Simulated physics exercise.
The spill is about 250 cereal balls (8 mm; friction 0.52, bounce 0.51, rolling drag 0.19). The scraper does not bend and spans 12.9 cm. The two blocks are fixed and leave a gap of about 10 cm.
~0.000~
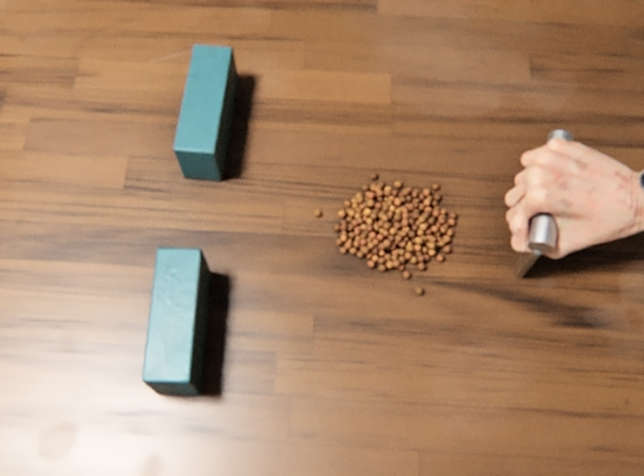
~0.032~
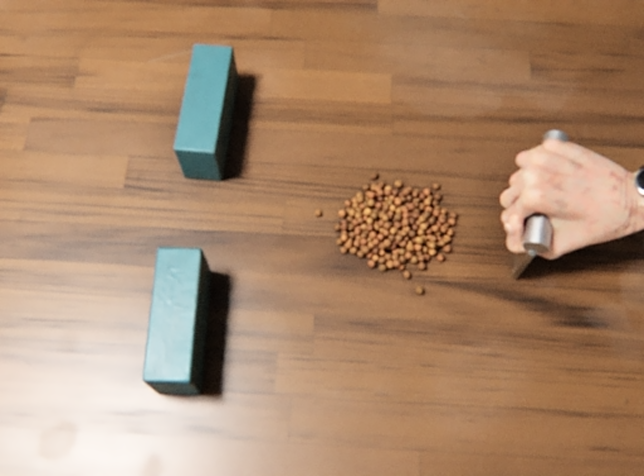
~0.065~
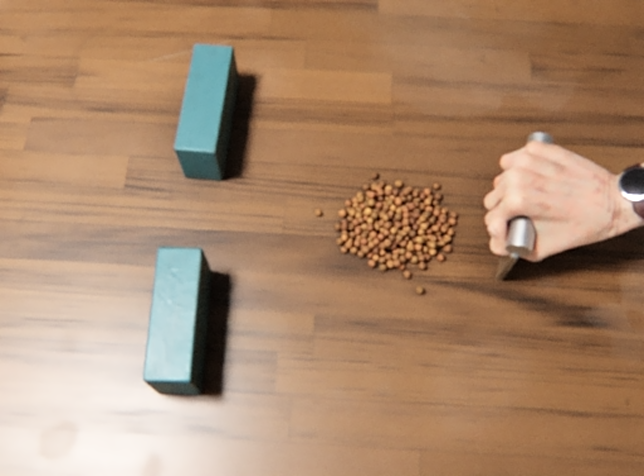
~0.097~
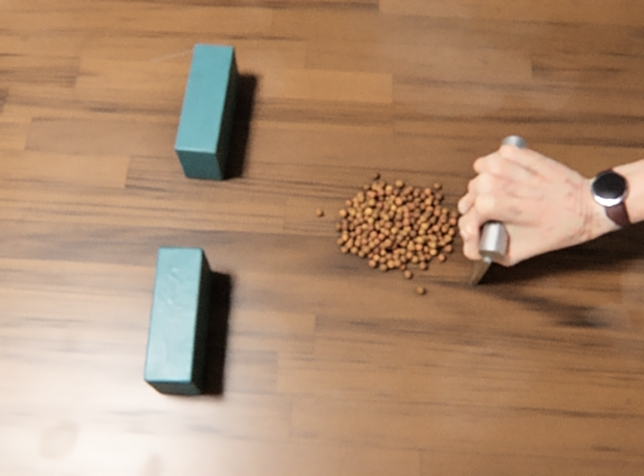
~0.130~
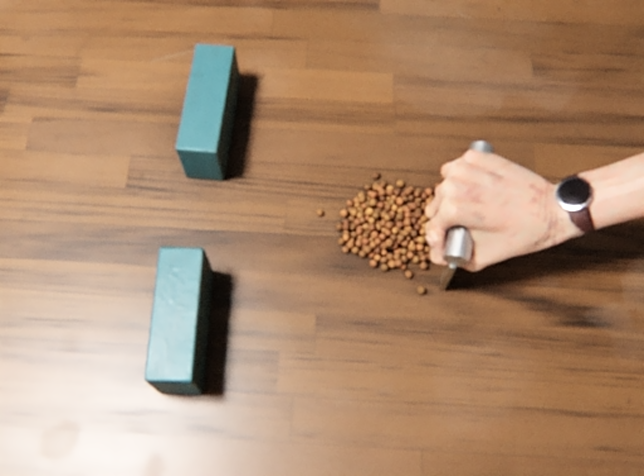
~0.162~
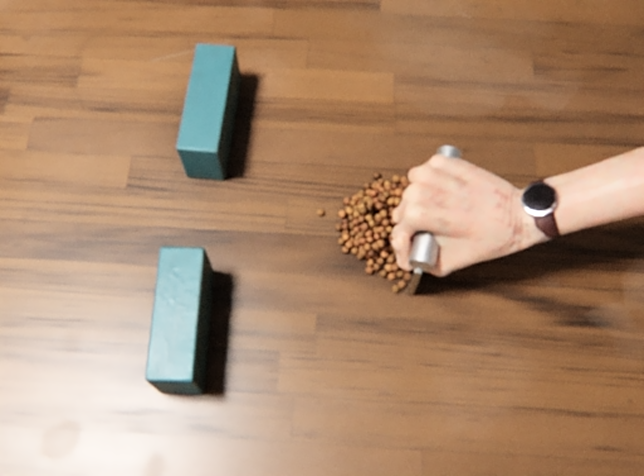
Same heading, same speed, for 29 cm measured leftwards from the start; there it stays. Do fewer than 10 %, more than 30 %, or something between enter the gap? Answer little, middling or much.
In or through the gap: Much.
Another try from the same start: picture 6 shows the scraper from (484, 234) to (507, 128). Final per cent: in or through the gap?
Through 0.
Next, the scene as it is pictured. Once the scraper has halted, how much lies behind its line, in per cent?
Some 15 per cent.
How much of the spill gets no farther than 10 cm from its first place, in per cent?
Some 5 per cent.
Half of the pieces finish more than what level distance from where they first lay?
Roughly 20 cm.
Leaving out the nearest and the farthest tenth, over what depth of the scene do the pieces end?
Roughly 18 cm.
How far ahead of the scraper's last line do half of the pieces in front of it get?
Some 5 cm.
After 0.31 s, scraper 26 cm from its start, spill 19 cm wide; held up before the blocks 100 %.
Then, at 0.46 s, scraper 29 cm from its start, spill 23 cm wide; in or through the gap 30 %, held up before the blocks 65 %.
After 0.58 s, scraper 29 cm from its start, spill 23 cm wide; in or through the gap 35 %, held up before the blocks 60 %.
In the end, at 1.0 s, in or through the gap 35 %, round the near block 0 %, round the far block 0 %, held up before the blocks 60 %.
